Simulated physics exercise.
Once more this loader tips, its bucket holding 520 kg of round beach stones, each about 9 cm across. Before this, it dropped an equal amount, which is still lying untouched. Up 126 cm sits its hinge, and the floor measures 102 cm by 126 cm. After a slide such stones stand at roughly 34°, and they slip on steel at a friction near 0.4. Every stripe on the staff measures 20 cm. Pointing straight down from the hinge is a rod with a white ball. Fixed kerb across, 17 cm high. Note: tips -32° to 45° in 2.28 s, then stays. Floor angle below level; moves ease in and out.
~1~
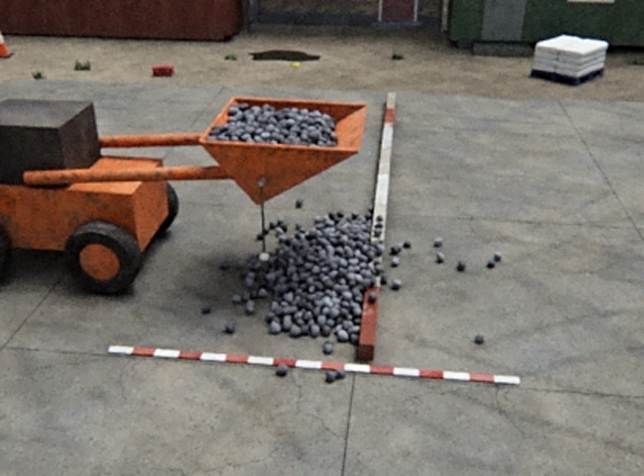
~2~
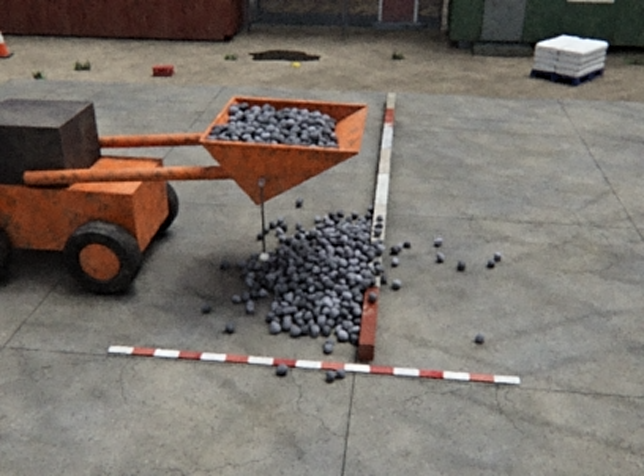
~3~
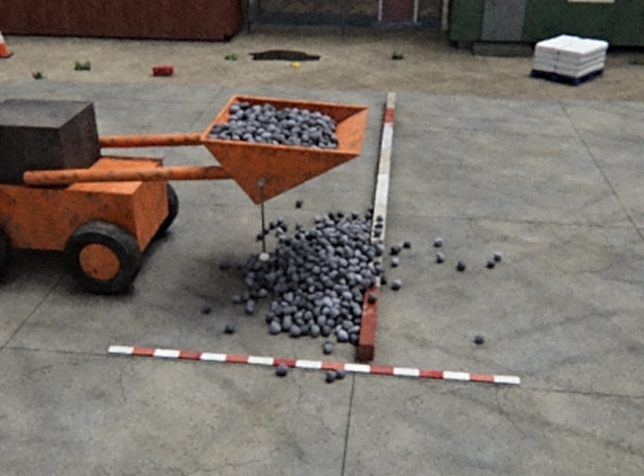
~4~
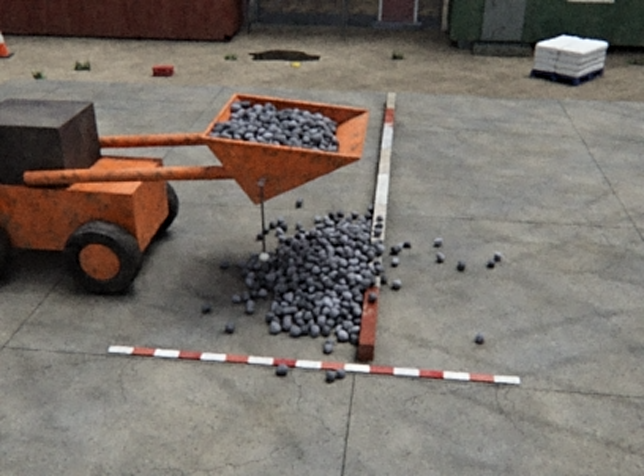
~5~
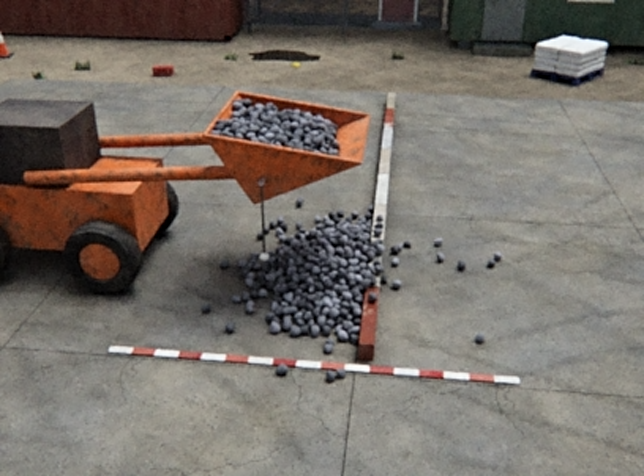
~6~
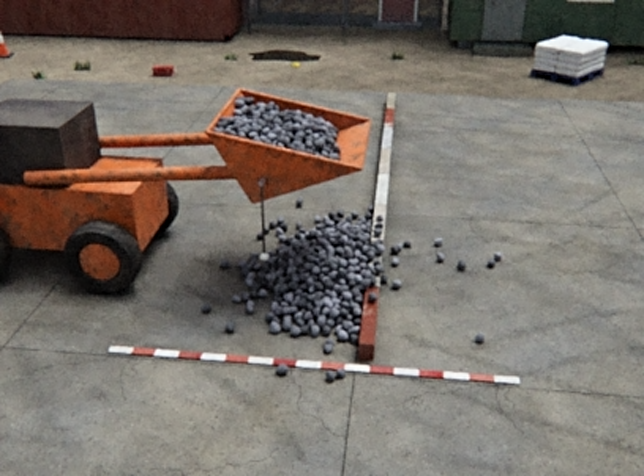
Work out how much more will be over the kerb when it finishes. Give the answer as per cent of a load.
Around 52 out of 100.
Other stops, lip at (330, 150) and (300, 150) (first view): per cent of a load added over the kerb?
Around 25 percent, then around 5 percent.
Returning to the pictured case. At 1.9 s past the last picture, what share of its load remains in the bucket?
Still inside: Some 5 %.
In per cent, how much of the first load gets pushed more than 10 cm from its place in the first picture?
About 5 %.
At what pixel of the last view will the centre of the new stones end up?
Around (385, 267) in the last picture.
Then, 1.2 s after the last picture the floor is at 33°; in per cent of one load, 81 in the bucket, 116 on this side of the kerb, 2 over the kerb; the foremost stones are at (451, 262).
Then, 1.9 s after the last picture the floor is at 45°; in per cent of one load, 5 in the bucket, 154 on this side of the kerb, 41 over the kerb; the foremost stones are at (487, 276).
Then, 2.2 s after the last picture the floor is at 45°; in per cent of one load, 0 in the bucket, 148 on this side of the kerb, 52 over the kerb; the foremost stones are at (524, 290).
Then, 5.0 s after the last picture the floor is at 45°; in per cent of one load, 0 in the bucket, 146 on this side of the kerb, 54 over the kerb; the foremost stones are at (544, 286). Net gain over the kerb, 52.
